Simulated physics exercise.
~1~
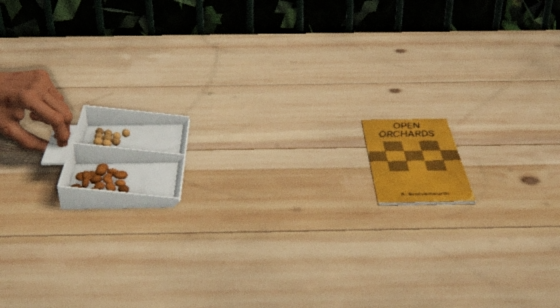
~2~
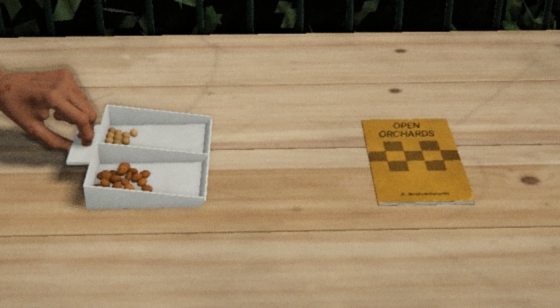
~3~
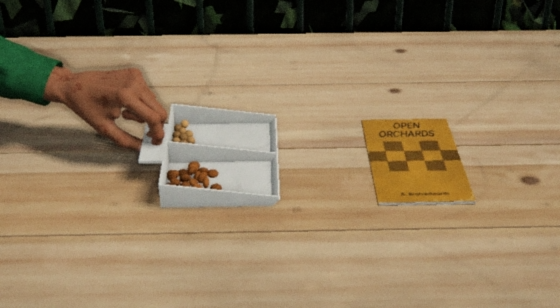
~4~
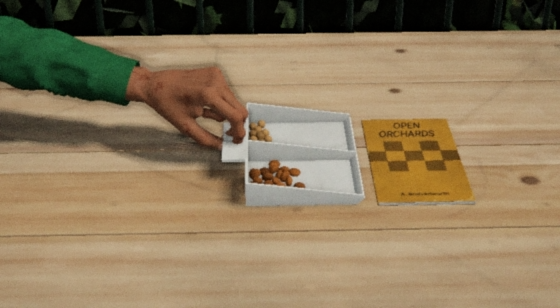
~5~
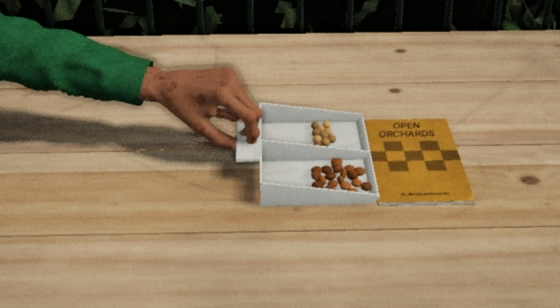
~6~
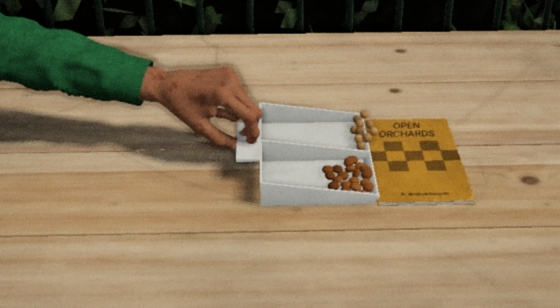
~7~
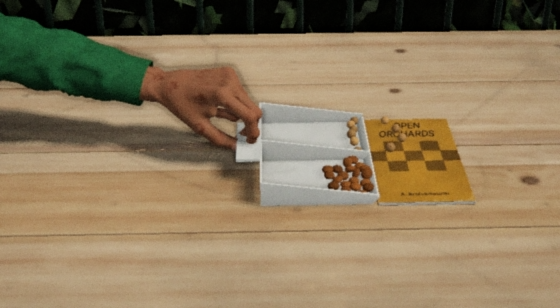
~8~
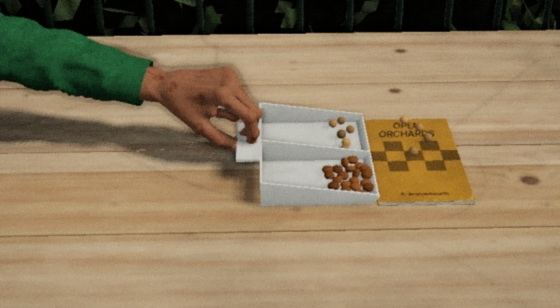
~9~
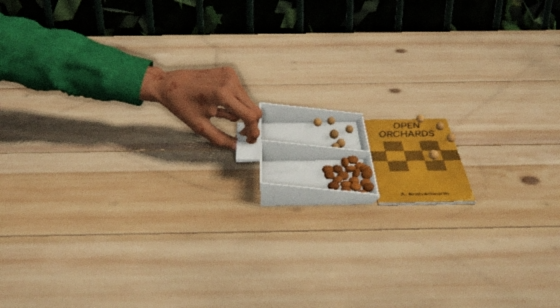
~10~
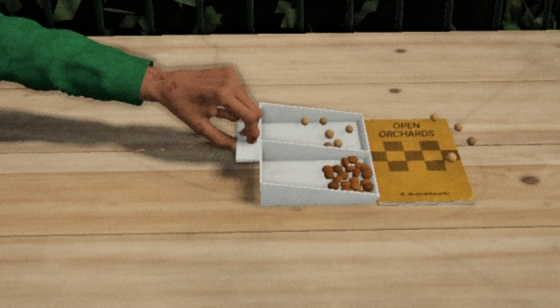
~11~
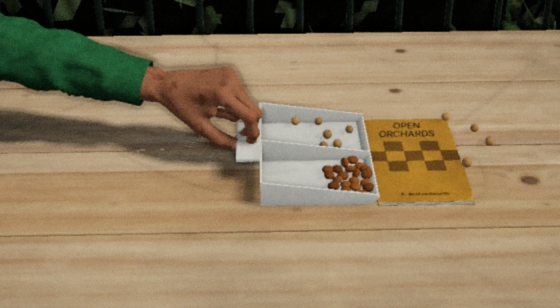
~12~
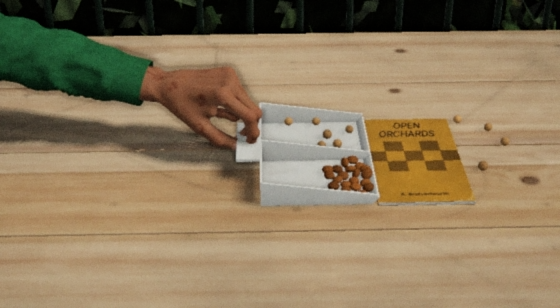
We see a hand in a green sleeve push a divided white tray of nuts rightward until it stops against a thin yellow book. Both portions slide forward; the front nuts stay inside, while several back ones roll over the book onto the table beyond.
